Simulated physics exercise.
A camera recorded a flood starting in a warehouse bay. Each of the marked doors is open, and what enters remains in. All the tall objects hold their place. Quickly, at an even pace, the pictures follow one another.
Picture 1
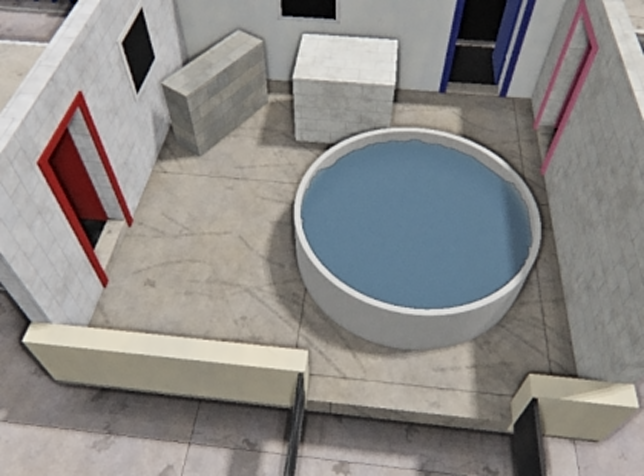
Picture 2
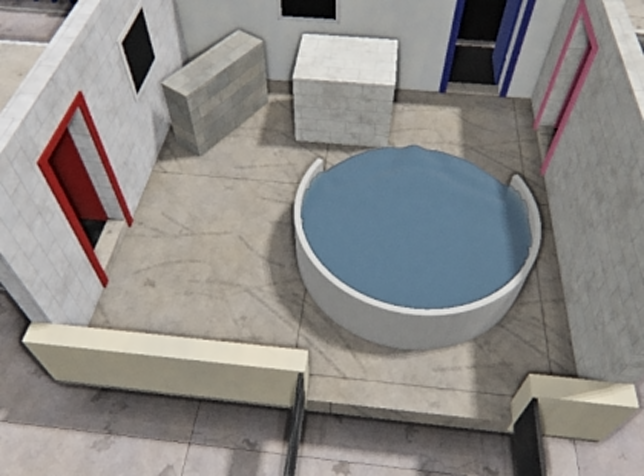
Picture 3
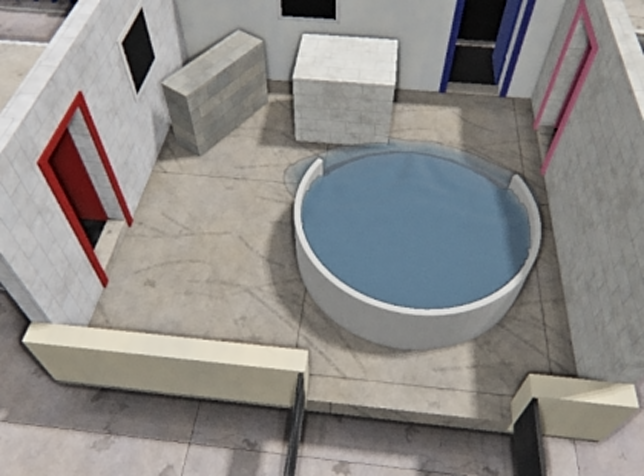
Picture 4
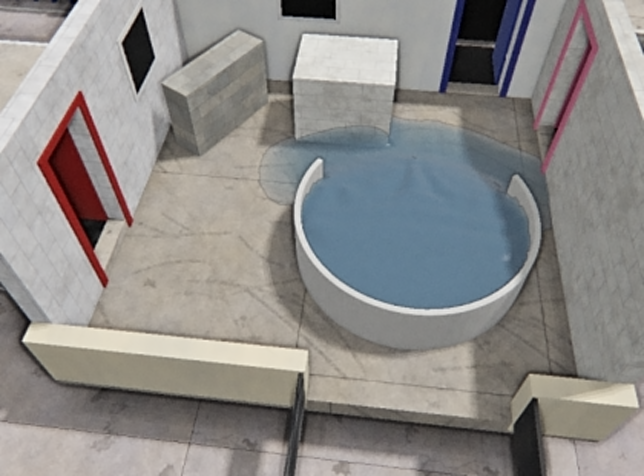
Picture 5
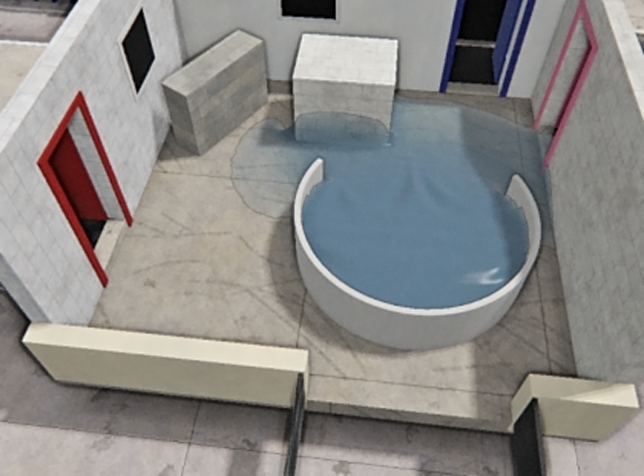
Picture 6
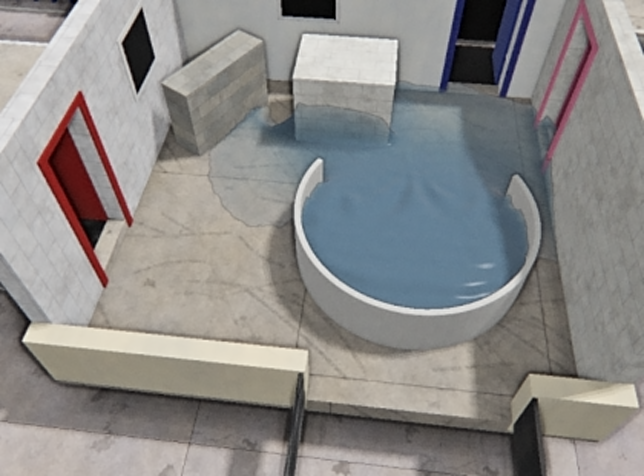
Water pours from the far side of a round tank and spreads across the floor.
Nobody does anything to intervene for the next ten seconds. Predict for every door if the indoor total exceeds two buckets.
Outcome: I predict the red door will remain at two buckets or below; I predict the pink door will overshoot two buckets; I predict the blue door will overshoot two buckets.
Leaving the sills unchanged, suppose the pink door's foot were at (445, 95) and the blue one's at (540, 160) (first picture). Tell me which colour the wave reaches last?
Answer: The one in red.
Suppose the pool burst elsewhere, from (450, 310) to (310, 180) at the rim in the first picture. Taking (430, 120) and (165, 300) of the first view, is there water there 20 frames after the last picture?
Well, the first place would be still bare and the second one submerged.
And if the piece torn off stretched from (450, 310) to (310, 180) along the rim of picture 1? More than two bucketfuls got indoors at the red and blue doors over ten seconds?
Red: Past the mark; blue: Past the mark.
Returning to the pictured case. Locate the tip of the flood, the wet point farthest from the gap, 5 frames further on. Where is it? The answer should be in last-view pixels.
Farthest reach: (146, 189).
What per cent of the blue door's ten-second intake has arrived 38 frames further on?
About 90 %.
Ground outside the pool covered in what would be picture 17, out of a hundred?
It comes to roughly 65 in a hundred.
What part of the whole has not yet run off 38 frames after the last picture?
I make it around 72 per cent.
A moment on, water covers 45 % of the floor; the red door not reached, the pink door over two buckets in, the blue door far over two buckets in.
Next, water covers 65 % of the floor; the red door wet at the sill, nothing in, the pink door over two buckets in, the blue door far over two buckets in.
Then, water covers 80 % of the floor; the red door wet at the sill, nothing in, the pink door far over two buckets in, the blue door far over two buckets in.
Later, water covers 100 % of the floor; the red door wet at the sill, nothing in, the pink door far over two buckets in, the blue door far over two buckets in.
In the end, water covers 100 % of the floor; the red door under two buckets in, the pink door far over two buckets in, the blue door far over two buckets in.
